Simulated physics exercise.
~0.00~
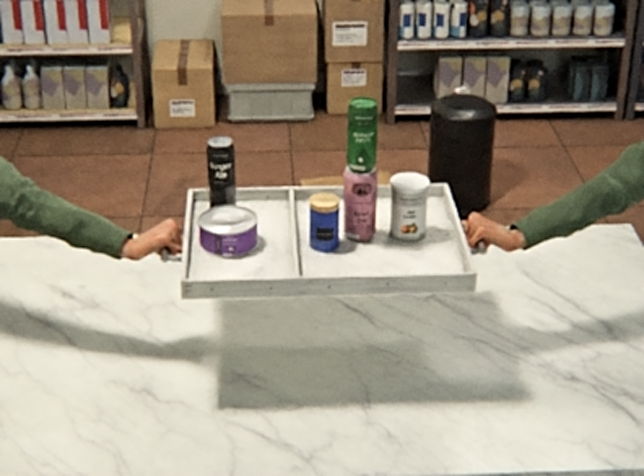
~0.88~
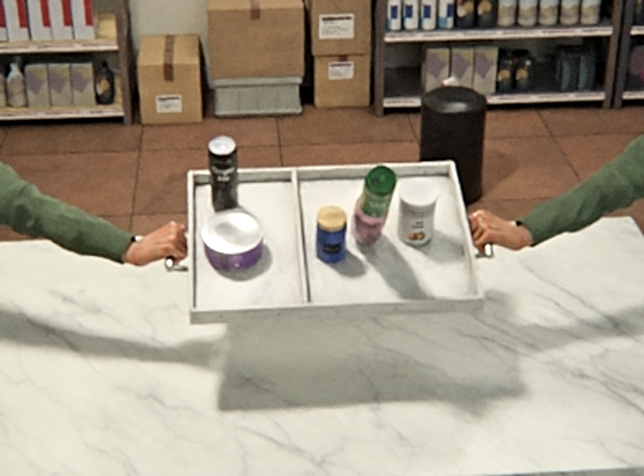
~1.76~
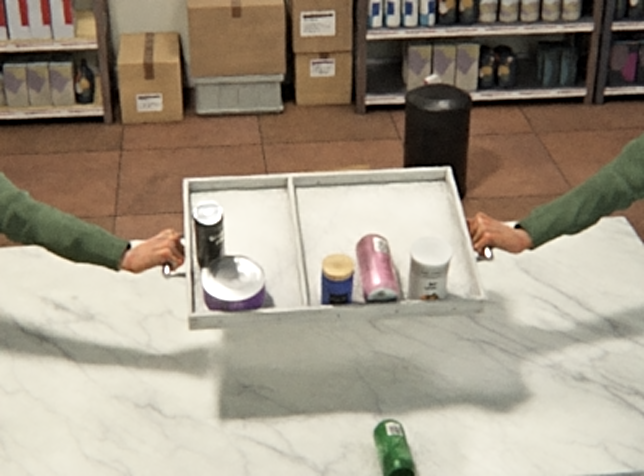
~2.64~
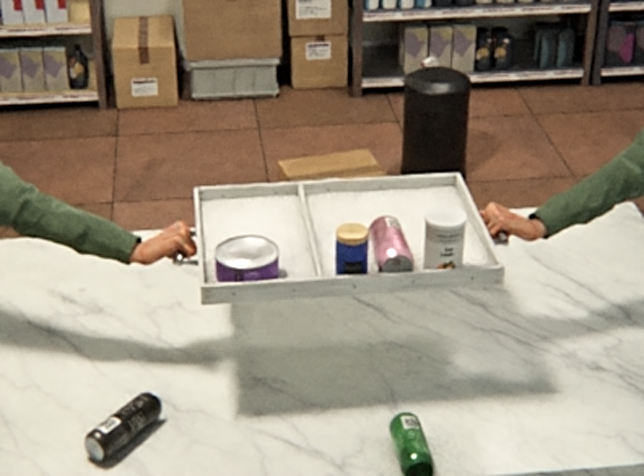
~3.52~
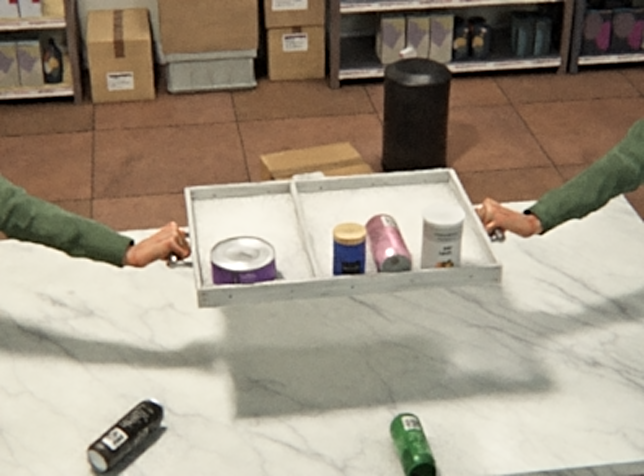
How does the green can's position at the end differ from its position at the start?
At the start the green can stands upright on the tray. At the end it lies on its side on the marble surface in front of the tray.
